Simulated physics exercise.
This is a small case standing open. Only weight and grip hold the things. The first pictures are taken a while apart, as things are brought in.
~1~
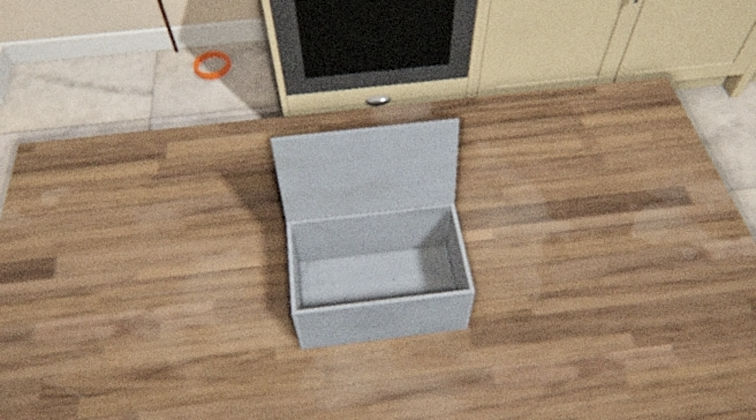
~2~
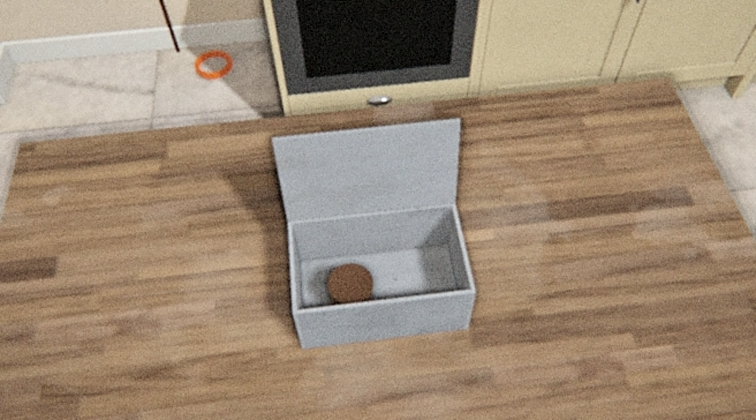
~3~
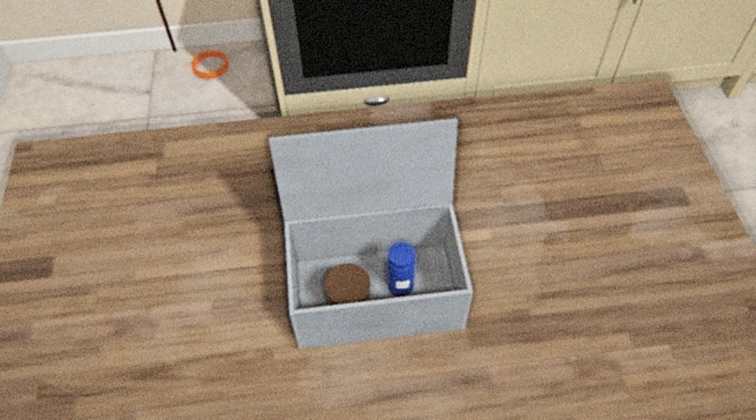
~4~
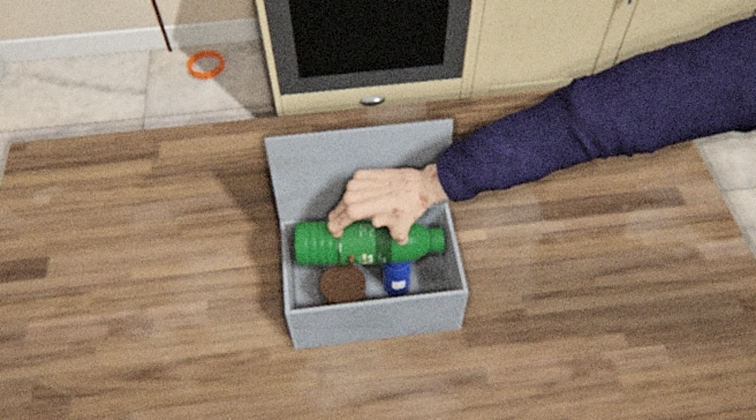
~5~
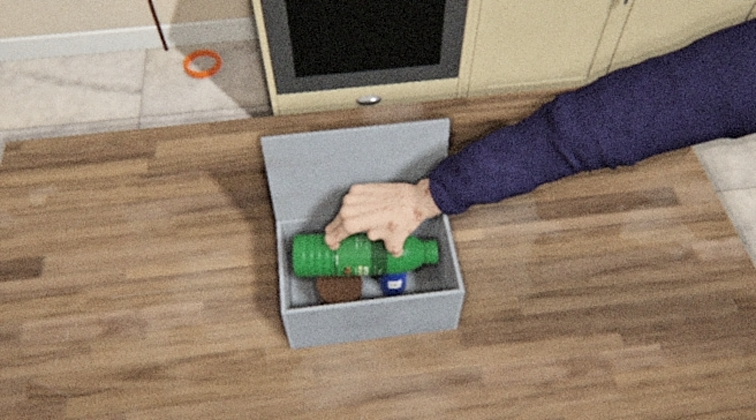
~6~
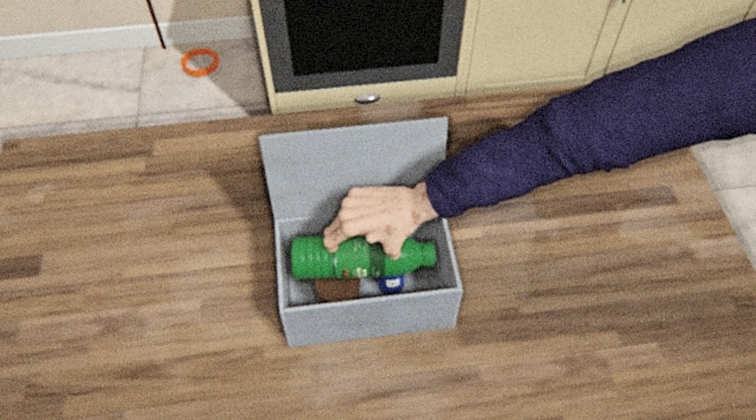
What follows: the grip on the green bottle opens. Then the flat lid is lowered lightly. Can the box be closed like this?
Outcome: The lid stays ajar.
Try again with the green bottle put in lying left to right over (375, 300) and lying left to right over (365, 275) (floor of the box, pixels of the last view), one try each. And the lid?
In the first case it will not close; in the second case it shuts flat.
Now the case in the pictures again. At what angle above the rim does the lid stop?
About 12°.
Then, 1.30 s after the last picture, lid 77° above the rim; green bottle rolled a little near (364, 280).
Then, 1.70 s after the last picture, lid 40° above the rim; green bottle rolled a little near (365, 280).
At rest, lid 13° above the rim; all 3 in place. Seen from the same camera at the end, green bottle near (366, 280).
